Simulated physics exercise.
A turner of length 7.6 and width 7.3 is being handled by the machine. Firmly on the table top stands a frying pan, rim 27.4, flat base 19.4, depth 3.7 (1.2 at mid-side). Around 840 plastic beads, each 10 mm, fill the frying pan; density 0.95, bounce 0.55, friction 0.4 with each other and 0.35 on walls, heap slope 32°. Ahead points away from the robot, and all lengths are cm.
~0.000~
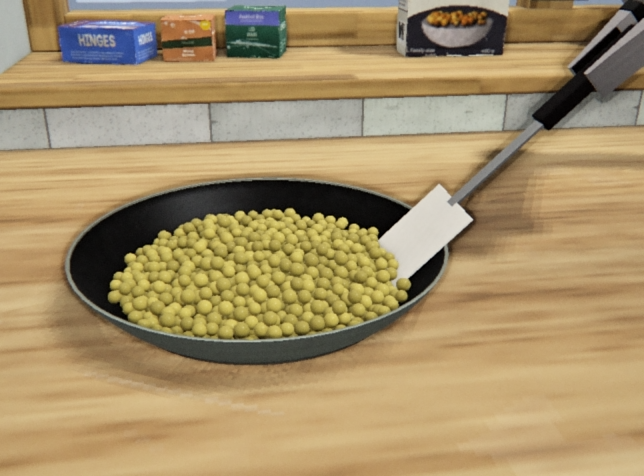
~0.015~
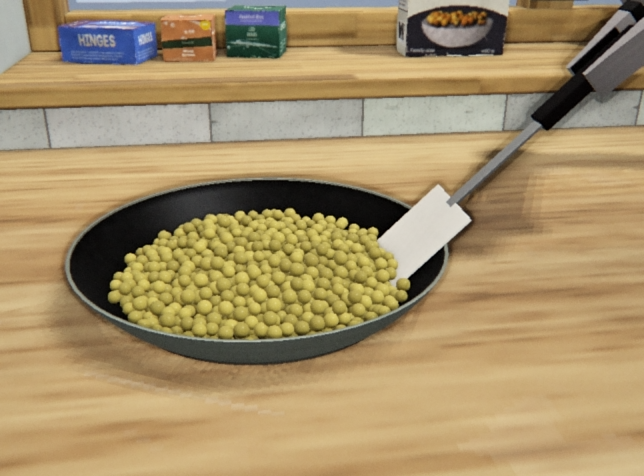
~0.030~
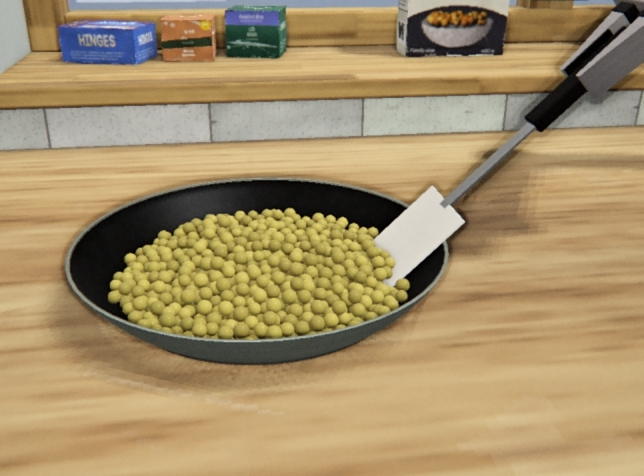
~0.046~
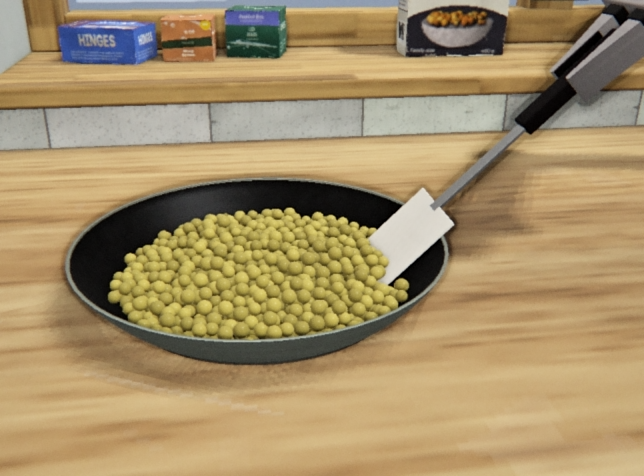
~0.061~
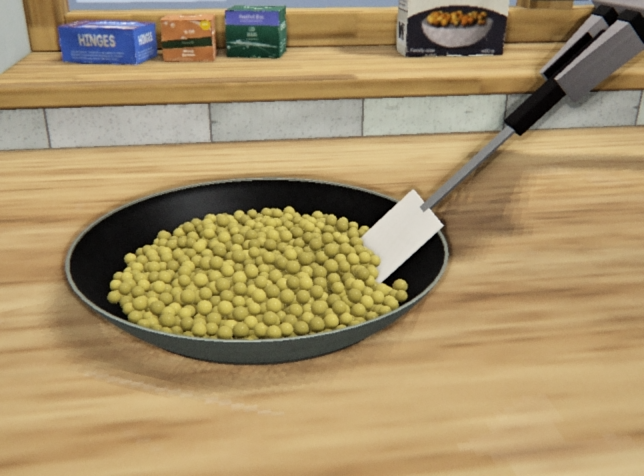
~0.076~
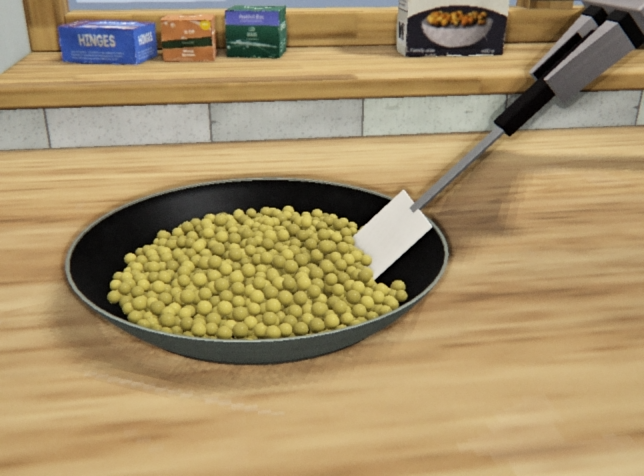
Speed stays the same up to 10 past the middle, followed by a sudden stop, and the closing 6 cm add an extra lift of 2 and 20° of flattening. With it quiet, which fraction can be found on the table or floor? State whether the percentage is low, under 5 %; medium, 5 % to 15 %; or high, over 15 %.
The percentage is medium.
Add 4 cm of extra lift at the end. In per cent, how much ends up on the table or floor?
Result: Approx. 10 %.
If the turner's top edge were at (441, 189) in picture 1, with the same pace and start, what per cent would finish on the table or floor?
Around 10 percent ends up on the table or floor.
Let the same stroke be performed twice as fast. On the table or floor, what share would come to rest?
In that case, close to 20 per cent.
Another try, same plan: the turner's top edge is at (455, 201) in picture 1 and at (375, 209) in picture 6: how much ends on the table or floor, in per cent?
20 per cent.
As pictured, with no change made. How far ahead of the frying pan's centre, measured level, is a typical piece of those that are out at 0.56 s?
I'd put it at some 16 centimetres.
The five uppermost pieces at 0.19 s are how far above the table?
They are near 5 cm up.
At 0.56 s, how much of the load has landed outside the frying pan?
Share at that moment: About 8 %.
By 0.19 s, sloping 44°, highest piece 5 above the table; 842 in the frying pan.
By 0.31 s, sloping 38°, highest piece 5 above the table; 842 in the frying pan.
By 0.56 s, sloping 24°, highest piece 5 above the table; 779 in the frying pan, 60 on the table or floor, 3 on the blade or in flight.
By 1.61 s, sloping 24°, highest piece 5 above the table; 777 in the frying pan, 65 on the table or floor.
Final count, 777 in the frying pan, 65 on the table or floor. That is 8 % on the table or floor.
